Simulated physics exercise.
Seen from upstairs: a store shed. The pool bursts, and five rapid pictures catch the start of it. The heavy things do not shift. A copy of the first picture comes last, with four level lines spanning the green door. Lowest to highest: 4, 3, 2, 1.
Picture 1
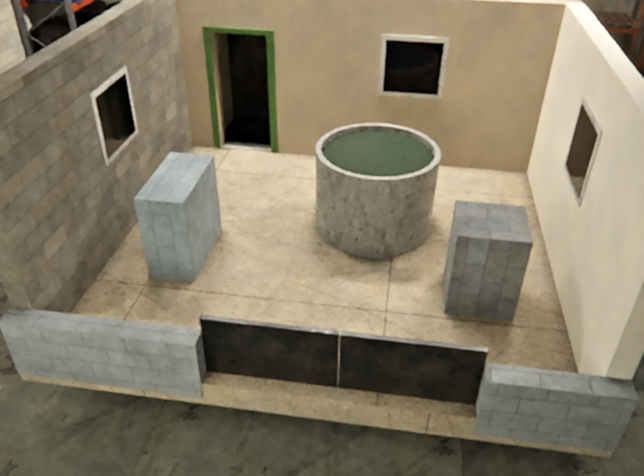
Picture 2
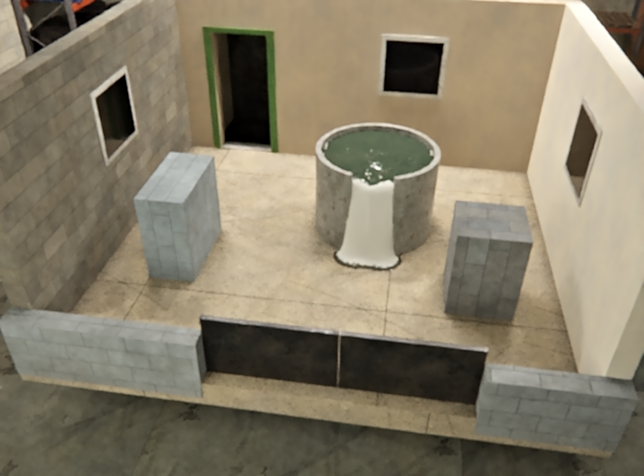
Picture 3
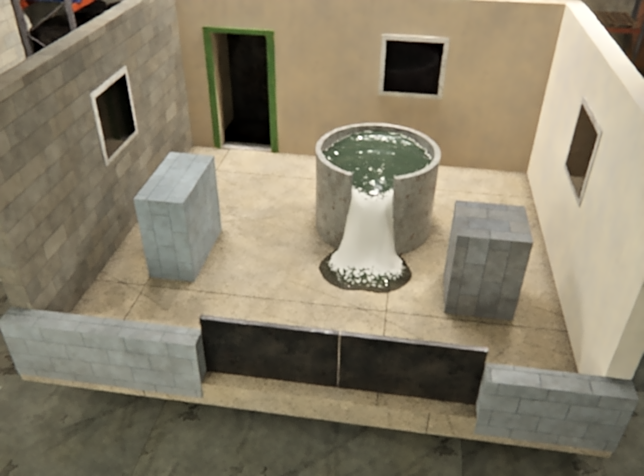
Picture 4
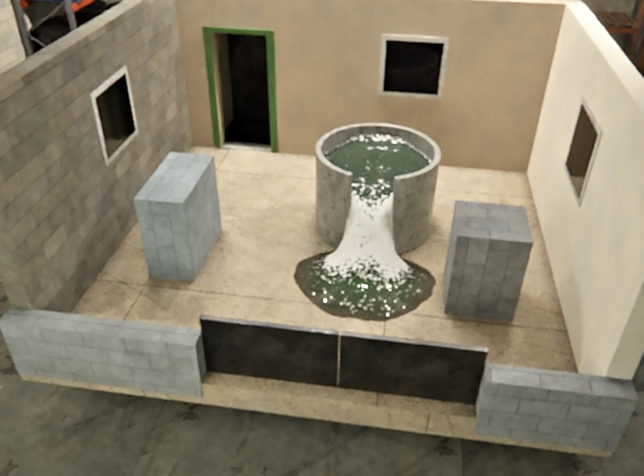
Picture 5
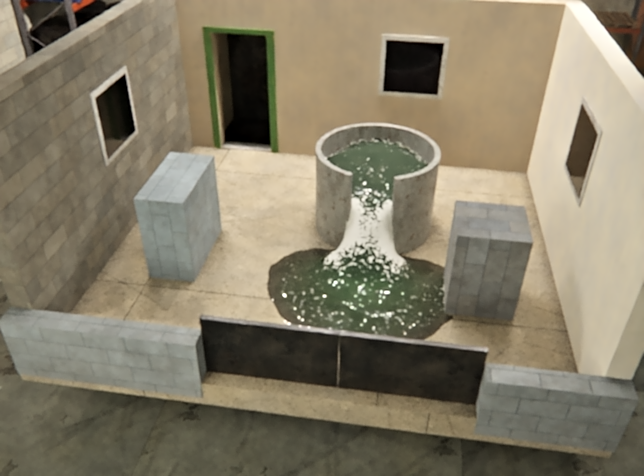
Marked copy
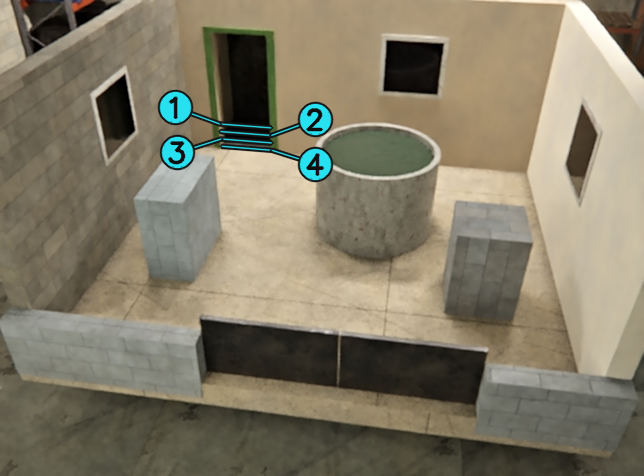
Water poured out through the front of a round grey pool in a walled yard, foaming white, and spread across the pale floor in a widening green puddle between the two grey blocks.
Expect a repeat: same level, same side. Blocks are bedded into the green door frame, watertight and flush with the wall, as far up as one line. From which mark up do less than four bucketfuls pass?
It is 3.
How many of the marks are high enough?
Three of them.
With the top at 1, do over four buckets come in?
No.
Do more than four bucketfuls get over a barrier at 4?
Yes, it does.
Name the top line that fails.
That is line 4.
On the marked copy, 1 at (245, 125); 2 at (245, 133); 3 at (246, 140); 4 at (246, 148); from the bottom up 4, 3, 2, 1.
If 1 is chosen, nothing gets over.
If 2 is chosen, nothing gets over.
If 3 is chosen, nothing gets over.
If 4 is chosen, about 12 bucketfuls get in.
